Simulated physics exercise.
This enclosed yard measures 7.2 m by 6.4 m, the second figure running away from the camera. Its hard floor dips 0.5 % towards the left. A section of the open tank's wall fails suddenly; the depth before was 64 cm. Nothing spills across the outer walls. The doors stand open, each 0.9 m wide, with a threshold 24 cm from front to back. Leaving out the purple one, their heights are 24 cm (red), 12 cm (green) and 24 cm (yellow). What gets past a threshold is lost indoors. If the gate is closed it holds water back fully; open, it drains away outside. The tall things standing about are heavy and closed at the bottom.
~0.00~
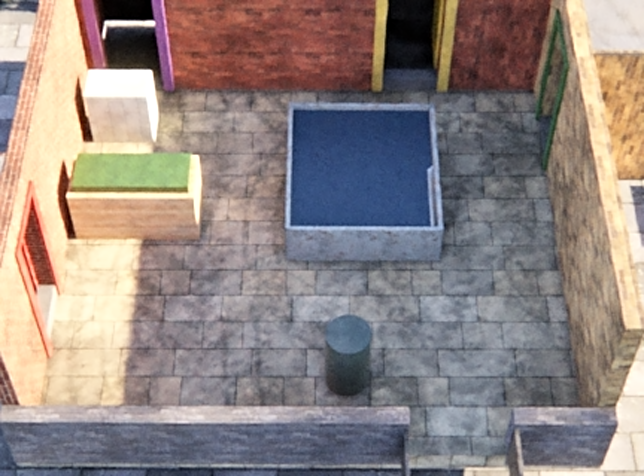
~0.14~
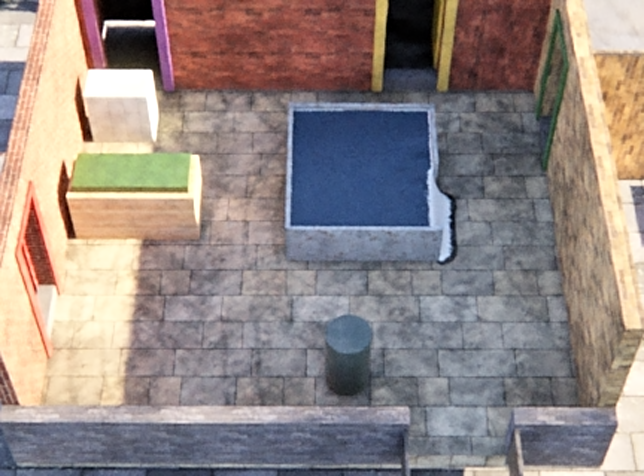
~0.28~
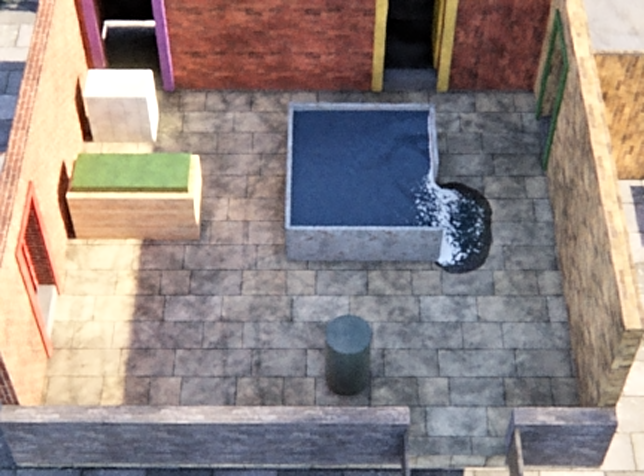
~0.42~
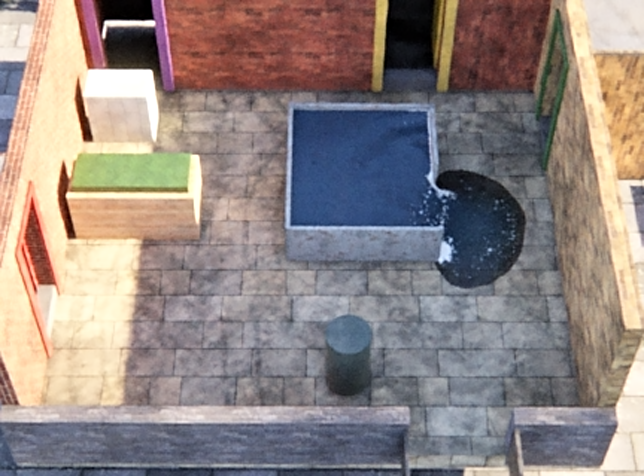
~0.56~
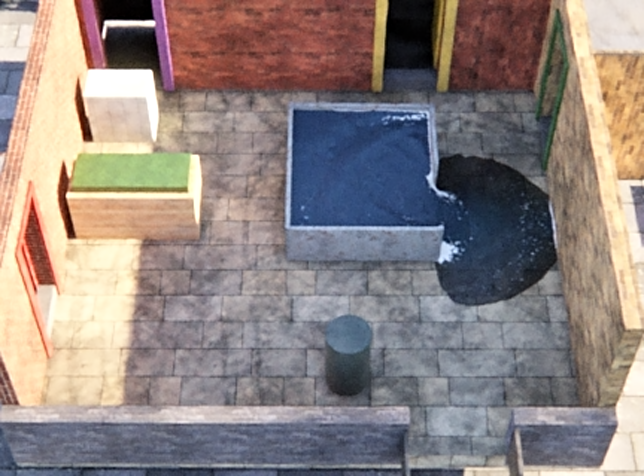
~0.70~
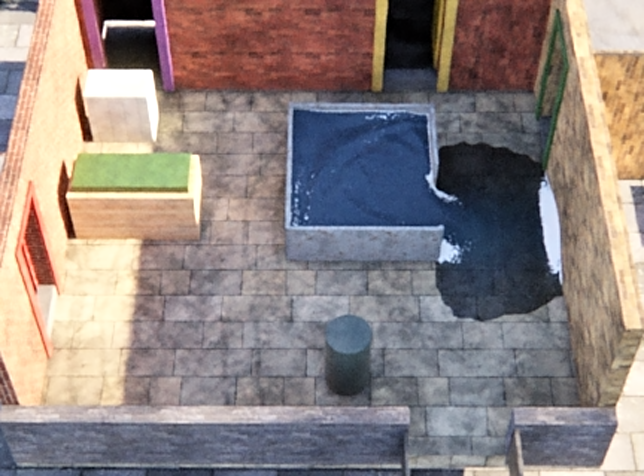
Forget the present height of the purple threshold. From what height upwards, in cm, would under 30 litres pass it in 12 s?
Close to 11.5 cm is just enough.
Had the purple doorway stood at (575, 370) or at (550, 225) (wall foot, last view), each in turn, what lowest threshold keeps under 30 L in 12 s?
About 10.0 and 33 cm.
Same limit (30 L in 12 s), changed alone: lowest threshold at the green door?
Roughly 7.5 cm at green.
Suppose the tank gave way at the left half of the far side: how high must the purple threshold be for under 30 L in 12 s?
About 23 cm.
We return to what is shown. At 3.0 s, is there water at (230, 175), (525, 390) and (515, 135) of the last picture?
In turn: Still dry, wet, under water.
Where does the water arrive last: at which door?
It is the red one.
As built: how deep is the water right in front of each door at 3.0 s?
In cm: Red 0, purple 0, green 12, yellow 12.
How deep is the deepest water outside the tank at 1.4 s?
About 41 cm.
After 1.4 s water covers 15 % of the floor, deepest (41 cm) near (544, 233); it has not reached the purple door.
After 3.0 s water covers 30 % of the floor, deepest (33 cm) near (571, 427); it has not reached the purple door.
After 12.0 s water covers 95 % of the floor, deepest (11 cm) near (92, 93); 11 cm at the purple door, 102 litres in over its 6 cm threshold.
At the purple door as built, the water arrived by 4.6 s and peaked near 14 cm at 8.6 s.
With a threshold of 10.5 cm, 39 litres would have come in within the 12 s; with 12.5 cm, 21 litres. So under 30 litres takes about 11.5 cm.
